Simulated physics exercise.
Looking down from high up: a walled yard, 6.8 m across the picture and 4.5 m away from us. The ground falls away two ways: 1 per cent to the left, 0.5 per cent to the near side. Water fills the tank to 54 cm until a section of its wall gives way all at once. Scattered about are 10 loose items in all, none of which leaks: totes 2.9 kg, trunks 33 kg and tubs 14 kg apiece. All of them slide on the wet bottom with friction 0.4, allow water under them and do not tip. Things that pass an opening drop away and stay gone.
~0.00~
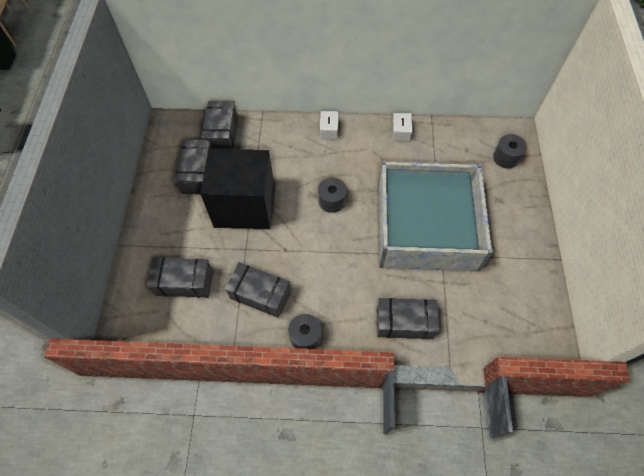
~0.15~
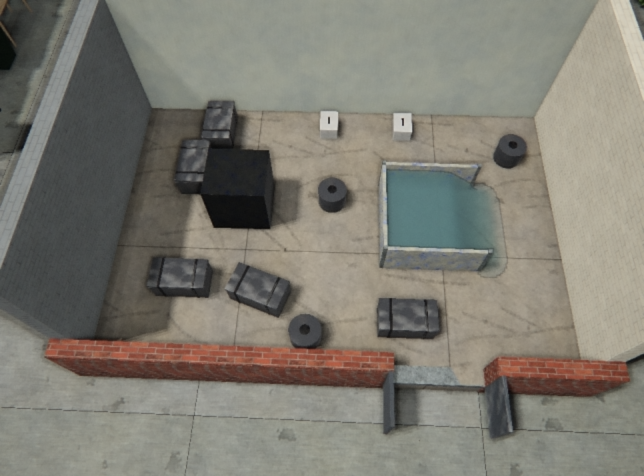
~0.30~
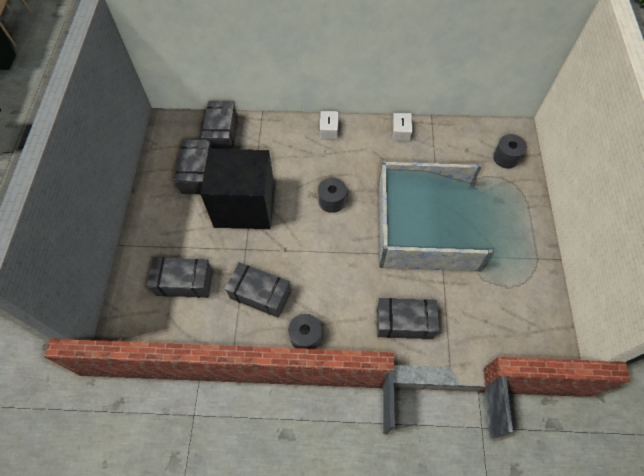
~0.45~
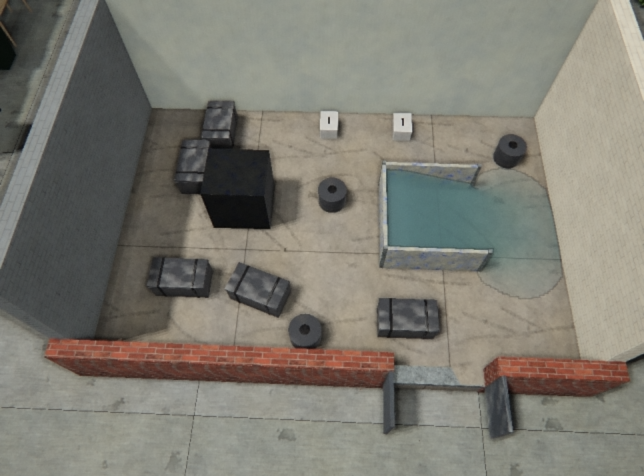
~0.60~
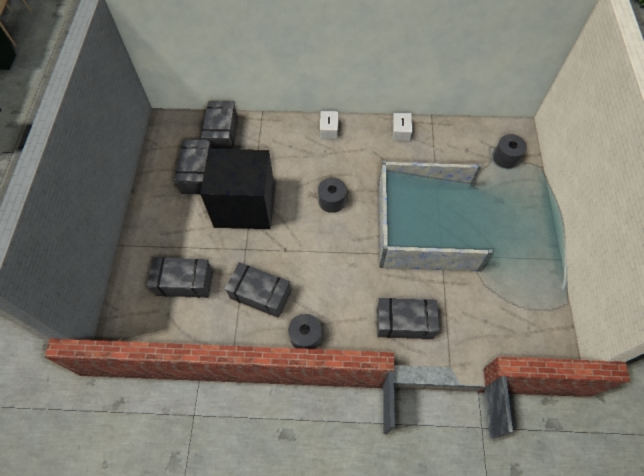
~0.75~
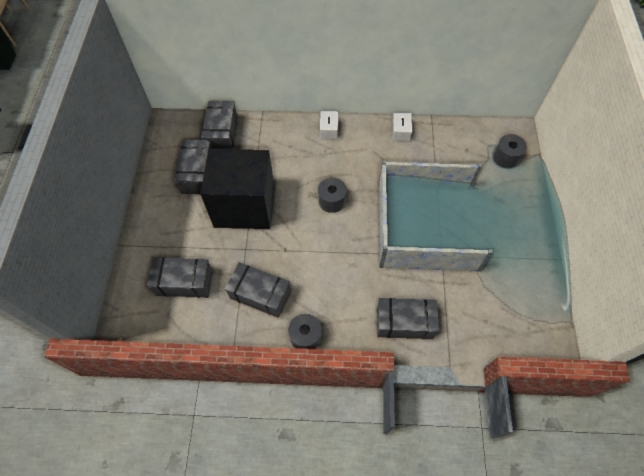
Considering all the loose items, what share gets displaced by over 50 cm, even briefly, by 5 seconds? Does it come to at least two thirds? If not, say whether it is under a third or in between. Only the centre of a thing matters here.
Fewer than a third of them move that far.
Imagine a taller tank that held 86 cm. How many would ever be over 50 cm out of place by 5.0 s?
6.
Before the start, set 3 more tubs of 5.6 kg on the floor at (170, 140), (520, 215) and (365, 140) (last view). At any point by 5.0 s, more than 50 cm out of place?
First falls shy, second exceeds it, third exceeds it.
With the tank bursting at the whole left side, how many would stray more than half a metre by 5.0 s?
5.
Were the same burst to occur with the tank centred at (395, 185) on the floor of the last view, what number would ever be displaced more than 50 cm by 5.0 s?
So the tally would be 3.
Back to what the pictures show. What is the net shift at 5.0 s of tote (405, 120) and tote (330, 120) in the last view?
First: 300 cm. Second: 150 cm.
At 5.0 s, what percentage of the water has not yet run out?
Remaining: Approx. 92 per cent.
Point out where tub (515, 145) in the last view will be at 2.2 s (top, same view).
Close to pixel (473, 123).
After 1.1 s 0 of 10 are over 50 cm from their spots; 0 afloat.
After 2.2 s 1 of 10 are over 50 cm from their spots; 0 afloat.
After 3.5 s 3 of 10 are over 50 cm from their spots; 0 afloat.
After 5.0 s 3 of 10 are over 50 cm from their spots, and 3 have been at some point; 2 afloat.
